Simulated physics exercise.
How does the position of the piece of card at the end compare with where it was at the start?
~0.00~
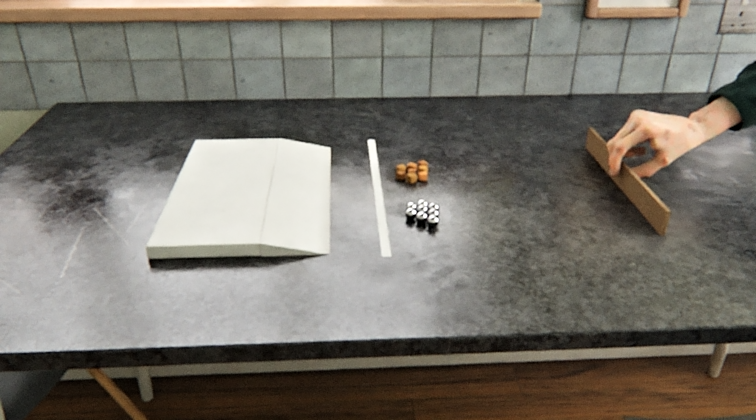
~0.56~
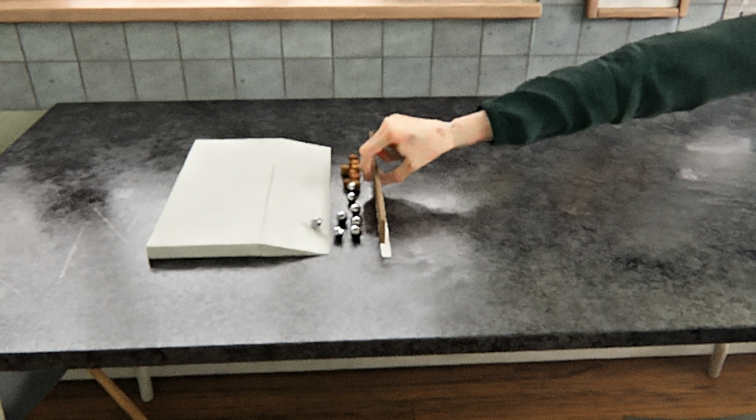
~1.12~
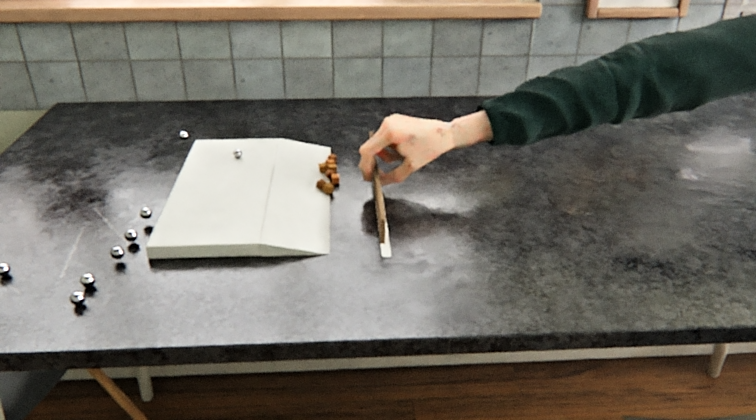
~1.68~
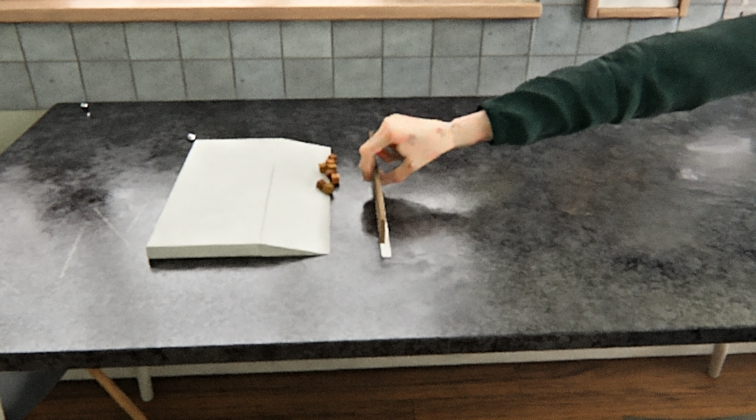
At the start the card is held upright towards the right side of the table, well away from the white tape. By the end it has moved left and stands upright at the tape, still held by the hand.
